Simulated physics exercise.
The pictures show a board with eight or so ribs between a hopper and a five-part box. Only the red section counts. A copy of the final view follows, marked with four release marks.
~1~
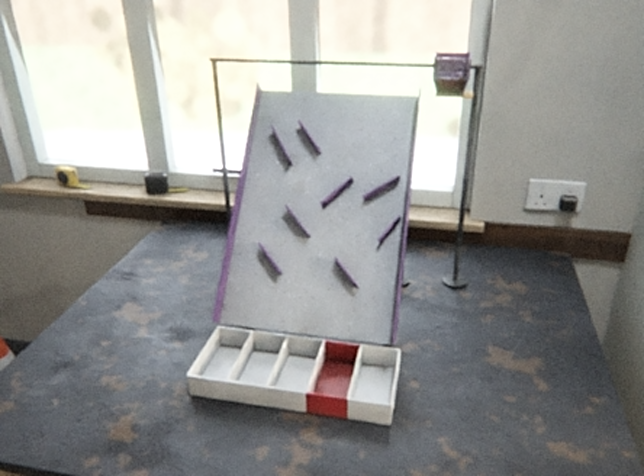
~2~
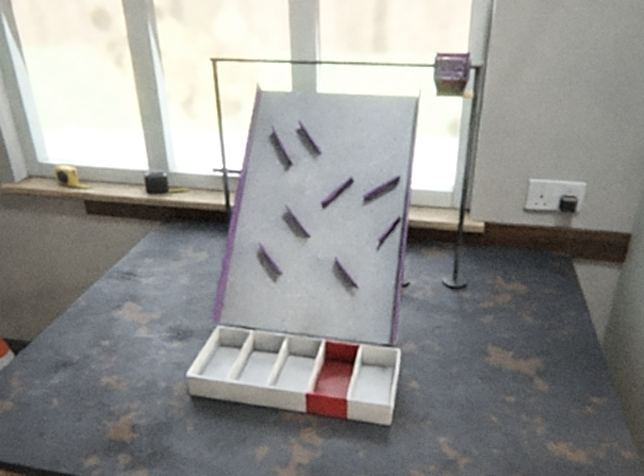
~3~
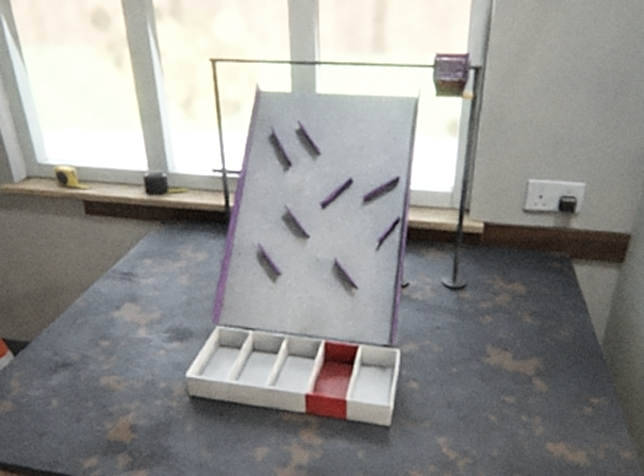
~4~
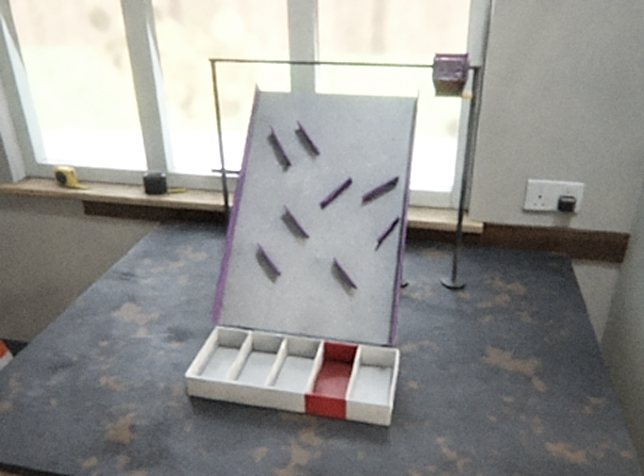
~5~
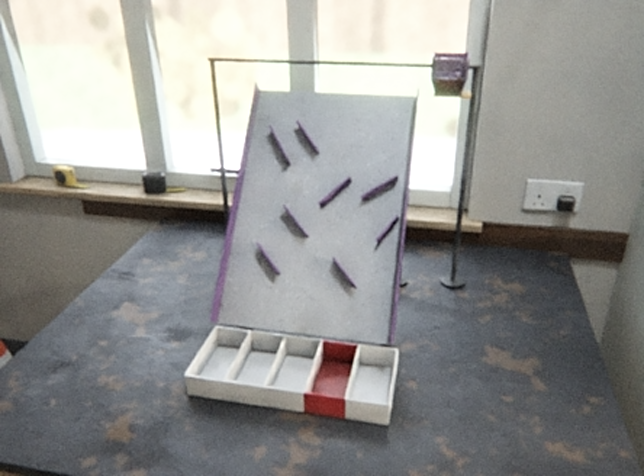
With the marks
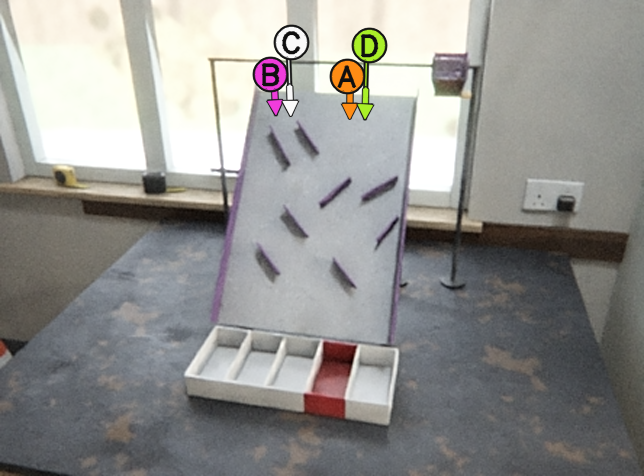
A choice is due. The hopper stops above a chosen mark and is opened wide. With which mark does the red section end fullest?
C.
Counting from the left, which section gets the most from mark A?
The third.
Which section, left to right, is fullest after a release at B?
The first from the left.
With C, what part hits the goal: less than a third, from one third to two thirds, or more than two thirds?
Mark C gives from one third to two thirds.
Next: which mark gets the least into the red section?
That is mark D.
On the marked copy, mark A meets the board at (349, 113); mark B meets the board at (275, 109); mark C meets the board at (290, 110); mark D meets the board at (365, 113).
With A, about a quarter in the red section, about two thirds in other sections.
With B, about a quarter in the red section, about two thirds in other sections, a stray few held on the board, a small part outside the box.
With C, about half in the red section, about half in other sections.
With D, a small part in the red section, most in other sections, a small part held on the board.
